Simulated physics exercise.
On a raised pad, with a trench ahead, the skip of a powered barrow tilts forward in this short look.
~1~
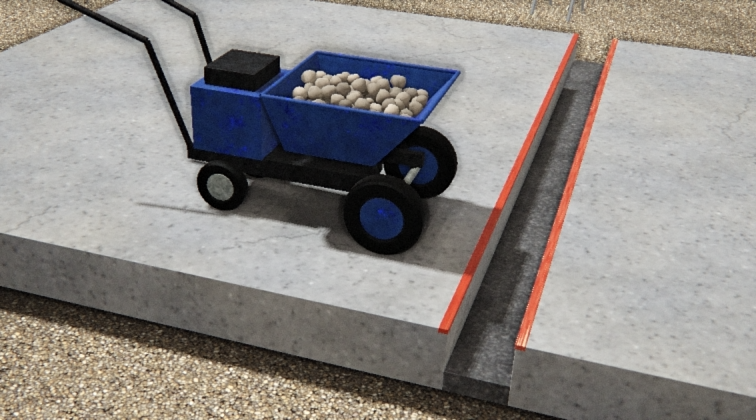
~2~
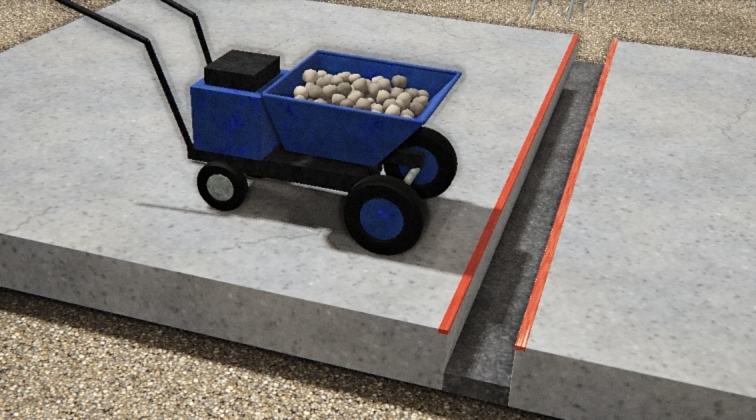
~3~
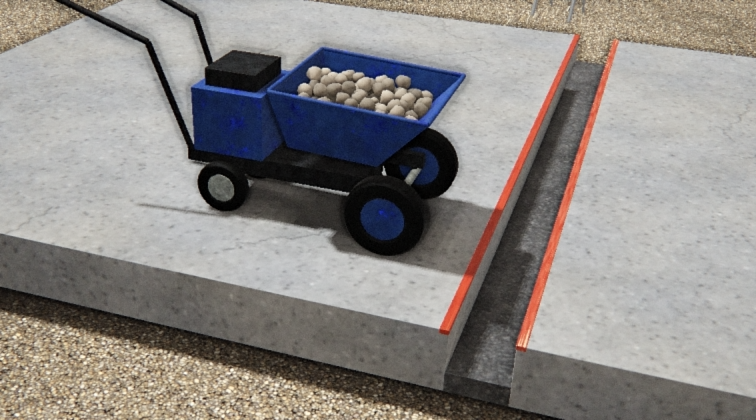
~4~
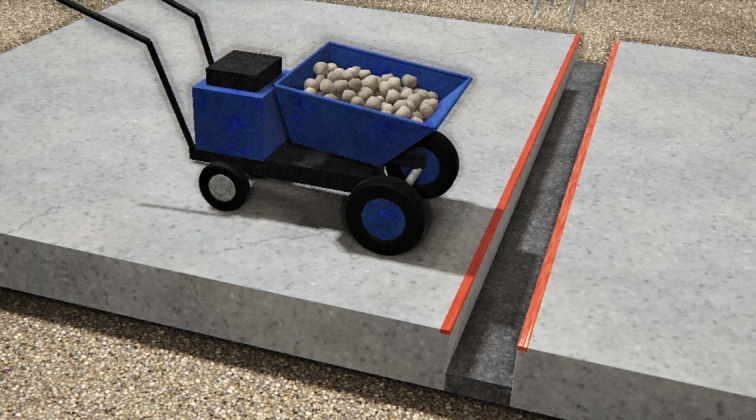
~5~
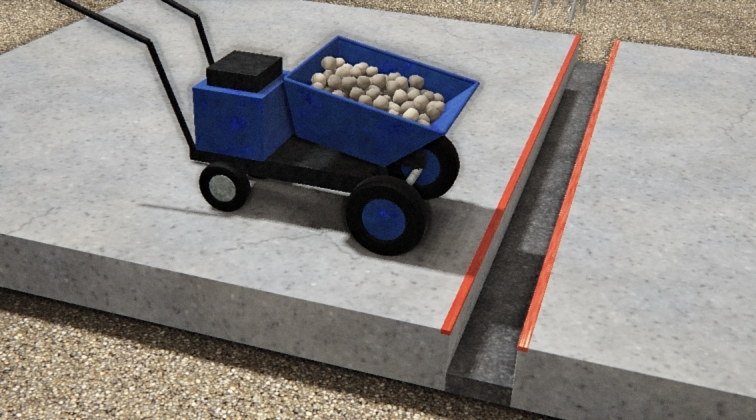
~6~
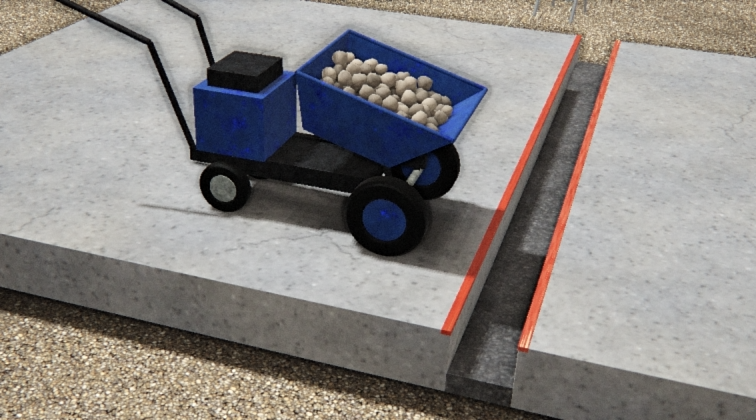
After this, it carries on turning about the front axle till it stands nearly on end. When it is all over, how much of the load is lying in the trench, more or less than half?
The trench will most likely get the bulk of it.
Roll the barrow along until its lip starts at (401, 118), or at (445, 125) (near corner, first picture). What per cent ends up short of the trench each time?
About 0 %, then 0 %.
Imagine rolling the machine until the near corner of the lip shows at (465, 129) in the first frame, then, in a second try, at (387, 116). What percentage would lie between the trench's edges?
Some 10 in a hundred, then some 90 in a hundred.
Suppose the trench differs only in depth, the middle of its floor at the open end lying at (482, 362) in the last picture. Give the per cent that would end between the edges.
Around 70 percent.
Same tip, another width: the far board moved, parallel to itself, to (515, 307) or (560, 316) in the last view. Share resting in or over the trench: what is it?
About 50 and 100 per cent.
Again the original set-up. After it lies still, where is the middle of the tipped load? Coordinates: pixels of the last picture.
Around (526, 268).
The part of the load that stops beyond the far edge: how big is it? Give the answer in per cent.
25 %.
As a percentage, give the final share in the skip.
Result: Close to 0 per cent.
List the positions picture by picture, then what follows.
In the first picture, lip of the skip at (422, 122), level; top of the load at (355, 97), river pebbles; first edge of the trench at (459, 294); far edge at (532, 310), the trench under half as wide as the skip, and about as deep as wide.
In the second picture, lip of the skip at (423, 123), level; top of the load at (356, 97).
In the third picture, lip of the skip at (428, 125), tipped barely; top of the load at (340, 91).
In the fourth picture, lip of the skip at (435, 129), tipped a little; top of the load at (346, 88).
In the fifth picture, lip of the skip at (443, 134), tipped a little; top of the load at (353, 85).
In the sixth picture, lip of the skip at (452, 141), tipped clearly; top of the load at (363, 82); first edge of the trench at (462, 296); far edge at (535, 311).
Soon, skip tipped steeply; all in the skip.
A while on, skip tipped steeply; most in the skip; a small part in or heaped over the trench; a stray few beyond it; a stray few falling.
Towards the end, skip tipped right over; a small part in the skip; most in or heaped over the trench; about a quarter beyond it.
Finally, skip tipped right over; most in or heaped over the trench; about a quarter beyond it.
